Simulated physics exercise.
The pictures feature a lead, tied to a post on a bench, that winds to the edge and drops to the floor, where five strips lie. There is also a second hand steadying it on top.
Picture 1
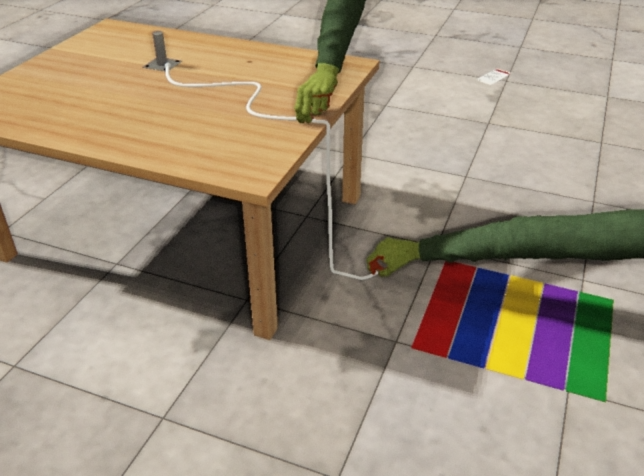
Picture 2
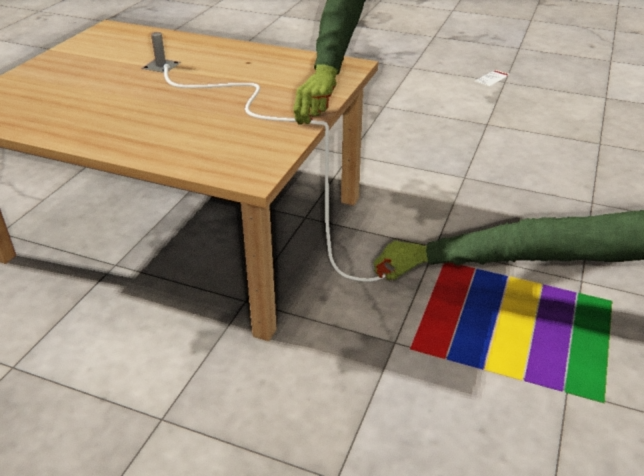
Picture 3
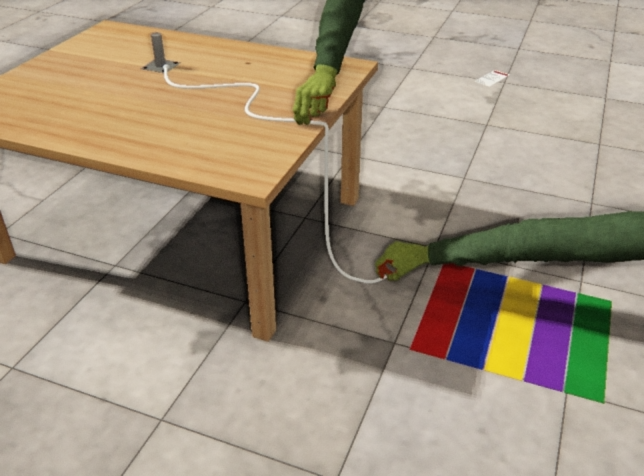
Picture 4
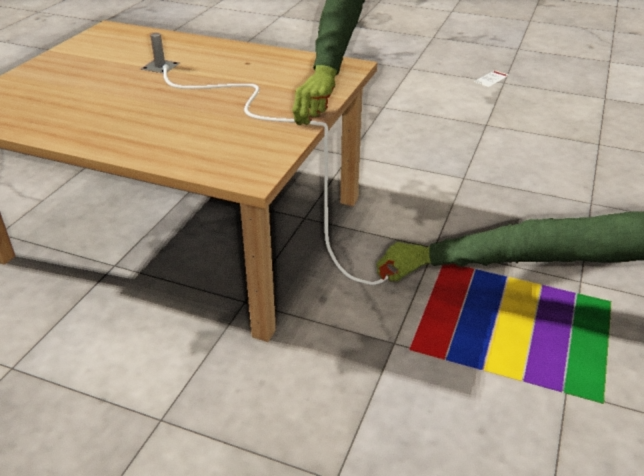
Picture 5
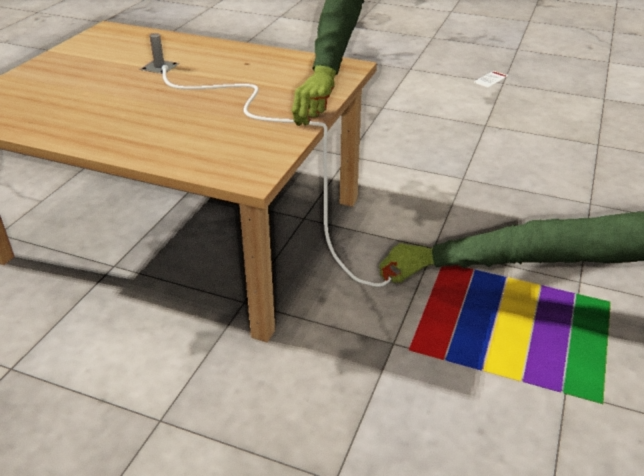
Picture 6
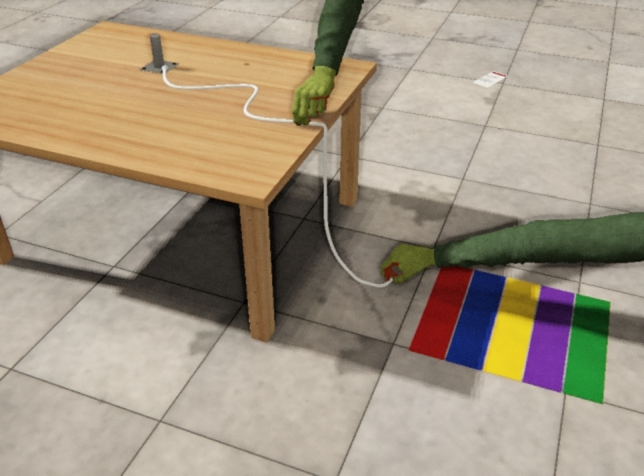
A green hand near the floor drew the end of a white cord slightly right, toward the coloured strips, and the hanging part curved a little, while another hand stayed at the wooden table's edge.
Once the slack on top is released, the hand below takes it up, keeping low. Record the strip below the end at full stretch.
Below the end: Purple.
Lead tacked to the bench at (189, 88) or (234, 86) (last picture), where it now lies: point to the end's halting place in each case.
Per try (px): (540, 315), (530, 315).
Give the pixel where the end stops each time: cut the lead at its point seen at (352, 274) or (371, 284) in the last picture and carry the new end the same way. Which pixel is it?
Estimated pixels: (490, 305) then (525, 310).
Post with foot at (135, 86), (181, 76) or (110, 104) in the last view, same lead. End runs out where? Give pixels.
Going through the tries, you get (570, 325), then (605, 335), then (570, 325).
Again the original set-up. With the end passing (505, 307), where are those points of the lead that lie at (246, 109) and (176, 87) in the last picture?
Point 1 - (313, 109); point 2 - (207, 78).
Soon after, end near (505, 307); over yellow.
Then, end near (540, 316); over purple.
At full stretch, end near (561, 321); over purple. It gets as far as the purple strip.
